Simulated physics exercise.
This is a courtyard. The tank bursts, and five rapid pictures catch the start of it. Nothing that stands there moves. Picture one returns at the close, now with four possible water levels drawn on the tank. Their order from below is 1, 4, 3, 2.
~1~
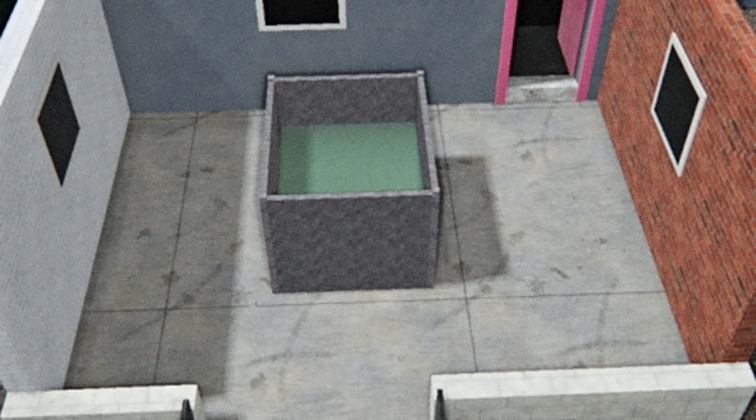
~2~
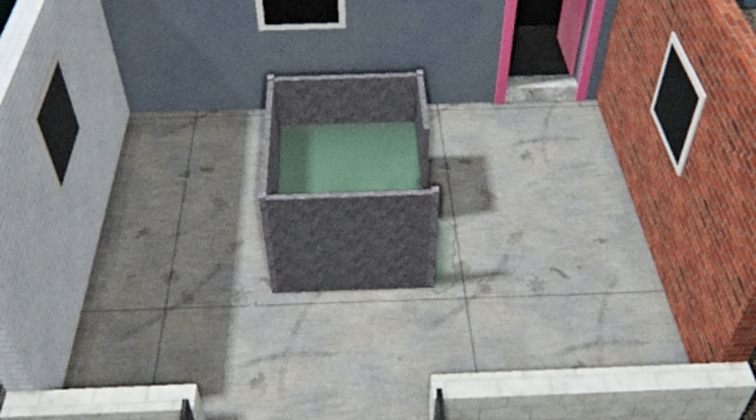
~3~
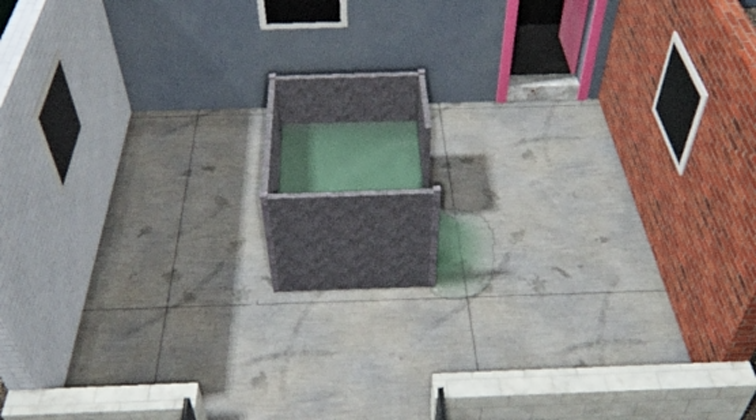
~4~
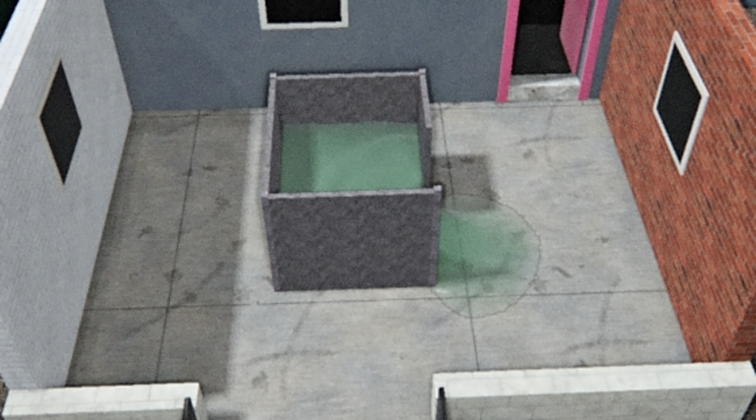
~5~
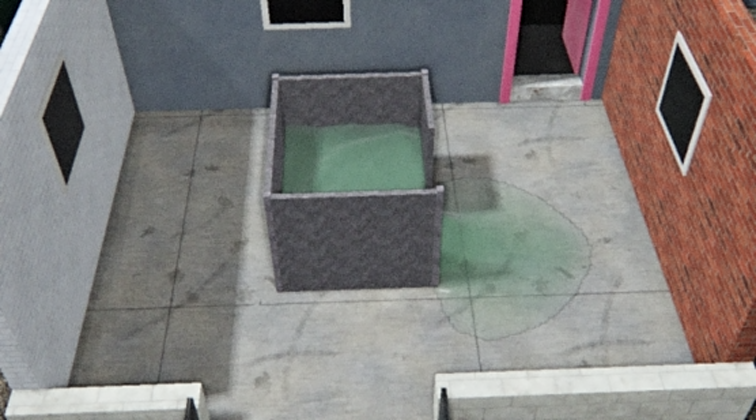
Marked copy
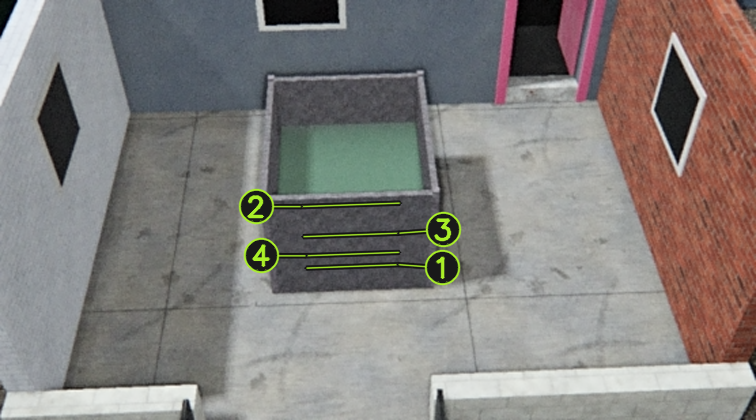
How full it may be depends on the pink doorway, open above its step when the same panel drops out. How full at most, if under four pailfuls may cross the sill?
The limit is 3.
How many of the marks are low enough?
Three.
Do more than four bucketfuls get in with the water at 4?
No.
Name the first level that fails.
Level 2.
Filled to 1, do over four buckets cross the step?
No.
On the marked copy, 1 at (352, 266); 2 at (350, 204); 3 at (351, 234); 4 at (352, 254); from the bottom up 1, 4, 3, 2.
If 1 is chosen, nothing gets over.
If 2 is chosen, about 11 bucketfuls get in.
If 3 is chosen, a bucket or two gets in.
If 4 is chosen, nothing gets over.
